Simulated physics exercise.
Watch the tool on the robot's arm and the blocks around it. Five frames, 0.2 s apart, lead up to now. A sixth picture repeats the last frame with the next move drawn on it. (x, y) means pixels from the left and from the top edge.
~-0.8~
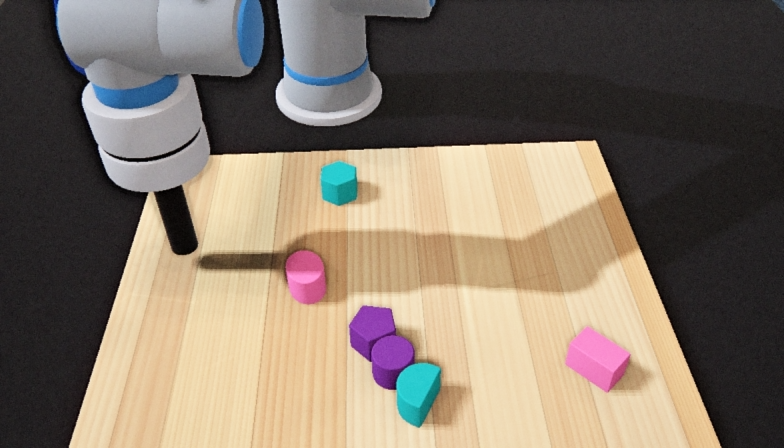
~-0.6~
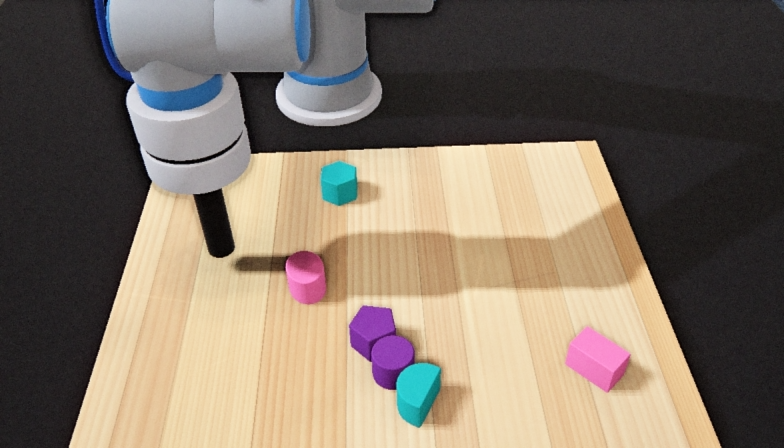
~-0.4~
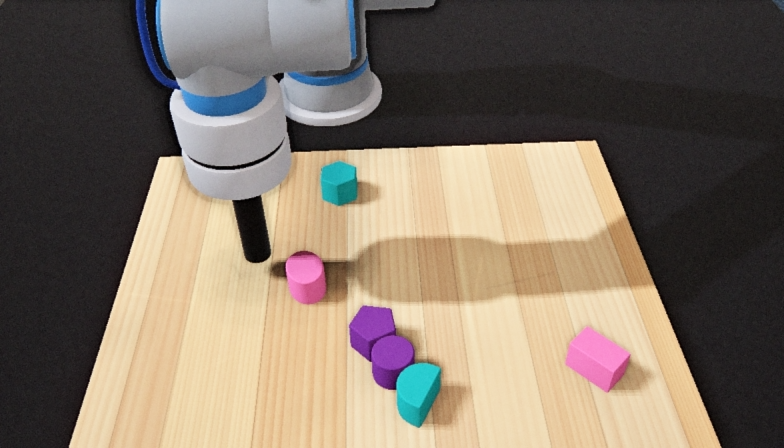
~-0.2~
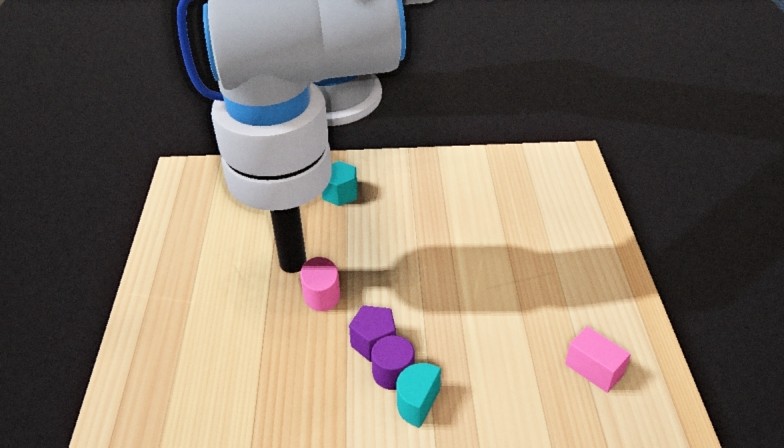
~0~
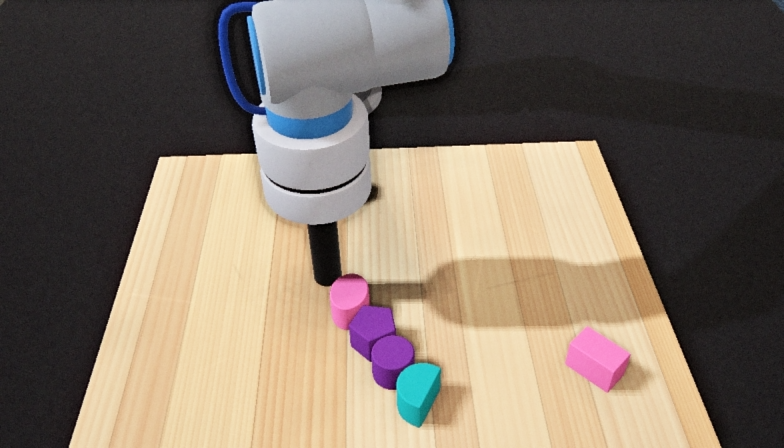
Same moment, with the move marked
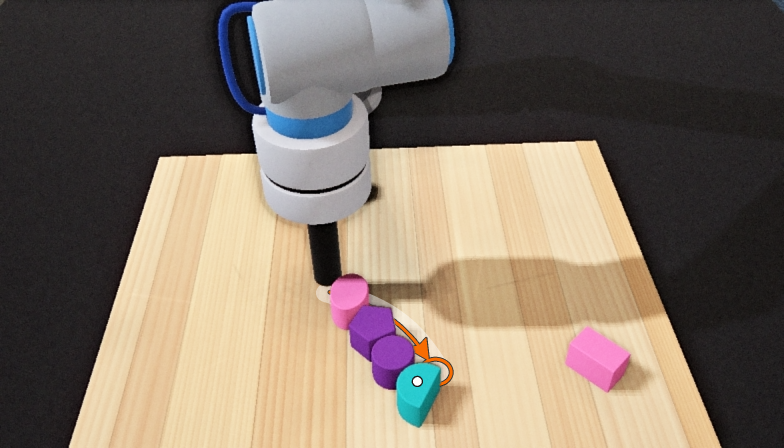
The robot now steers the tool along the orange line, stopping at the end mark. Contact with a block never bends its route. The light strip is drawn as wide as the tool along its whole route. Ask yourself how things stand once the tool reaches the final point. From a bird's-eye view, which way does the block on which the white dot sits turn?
Verdict: Counterclockwise.
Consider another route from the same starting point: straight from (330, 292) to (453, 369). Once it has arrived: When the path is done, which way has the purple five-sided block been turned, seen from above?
It rotates clockwise.
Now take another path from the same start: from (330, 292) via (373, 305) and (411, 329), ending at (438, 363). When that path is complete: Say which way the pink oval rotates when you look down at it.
Watching from overhead, you'd notice the pink oval rotating clockwise.
The drawn path runs from (330, 292) through (373, 308) and (409, 335) to (436, 372); the dot is on the turquoise half-round block.
On the path given first. One third of the way, tool at (372, 293); pink oval at (390, 310), turned 15° clockwise; purple five-sided block at (396, 346), turned 35° clockwise; purple round block at (404, 383); turquoise half-round block at (436, 410), turned 15° anticlockwise.
Two thirds of the way, tool at (409, 320); pink oval at (429, 338), turned 20° clockwise; purple five-sided block at (410, 376), turned 100° clockwise; purple round block at (395, 414); turquoise half-round block at (441, 423), turned 40° anticlockwise.
At the end, tool at (437, 357); pink oval at (464, 372), turned 25° clockwise; purple five-sided block at (410, 381), turned 115° clockwise; purple round block at (393, 417); turquoise half-round block at (441, 423), turned 40° anticlockwise.
